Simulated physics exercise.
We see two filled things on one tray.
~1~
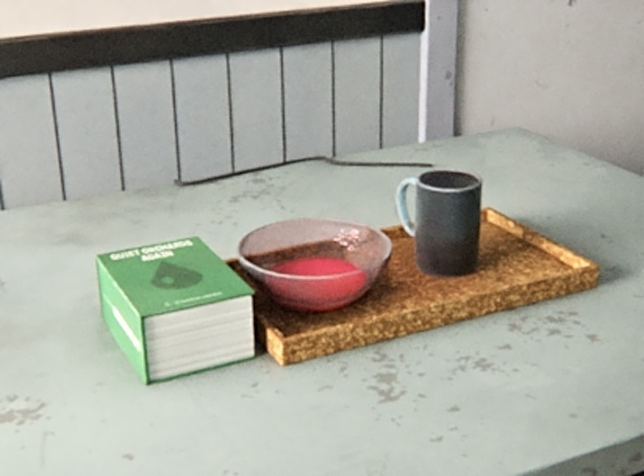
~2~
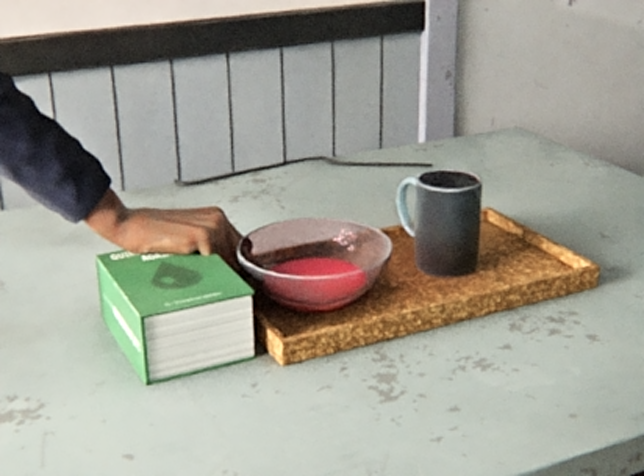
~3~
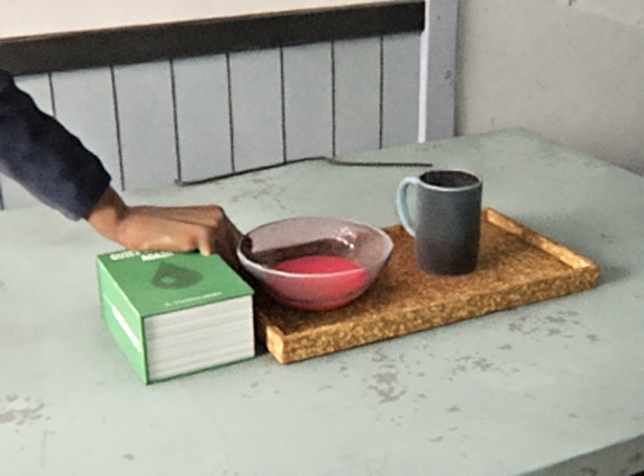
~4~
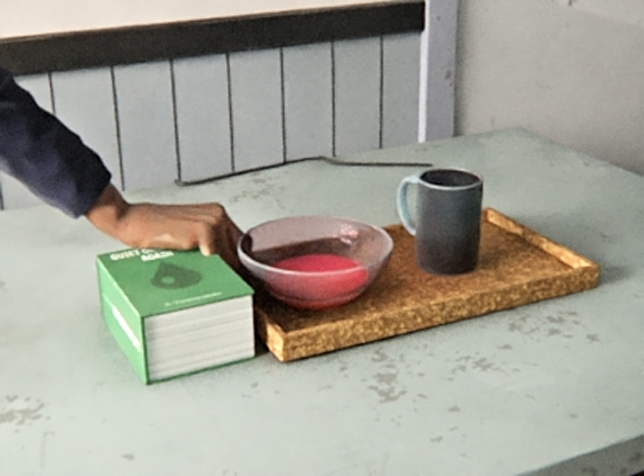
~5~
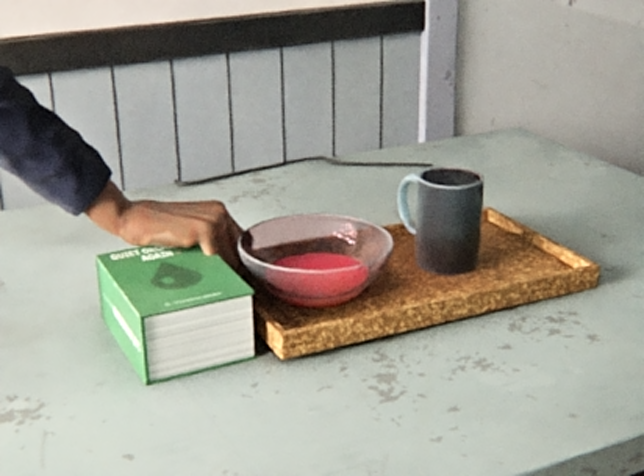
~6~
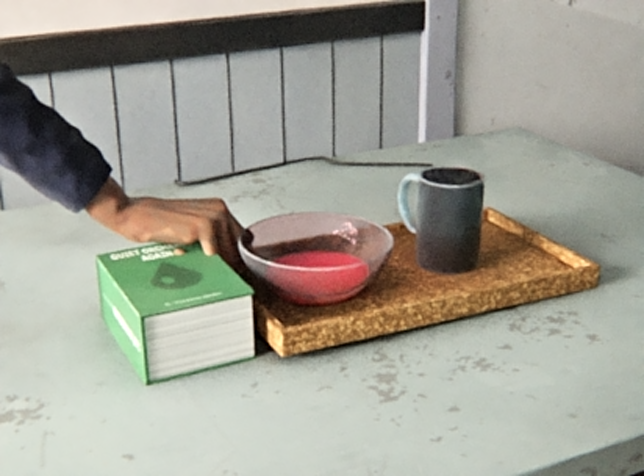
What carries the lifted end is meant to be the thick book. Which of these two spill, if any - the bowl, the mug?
Outcome: On the left the bowl: All stays in. On the right the mug: Some gets out.
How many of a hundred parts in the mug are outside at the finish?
Around 4 per cent.
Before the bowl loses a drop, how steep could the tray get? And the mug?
40 and 6 degrees respectively.
A moment on, the tray slopes by about 7°; bowl, all is still inside; mug, a puddle lies under it.
Further on, the tray slopes by about 13°; bowl, all is still inside; mug, a puddle lies under it.
When it is over, the tray slopes by about 12°, resting on the thick book; bowl, all is still inside; mug, a puddle lies under it.
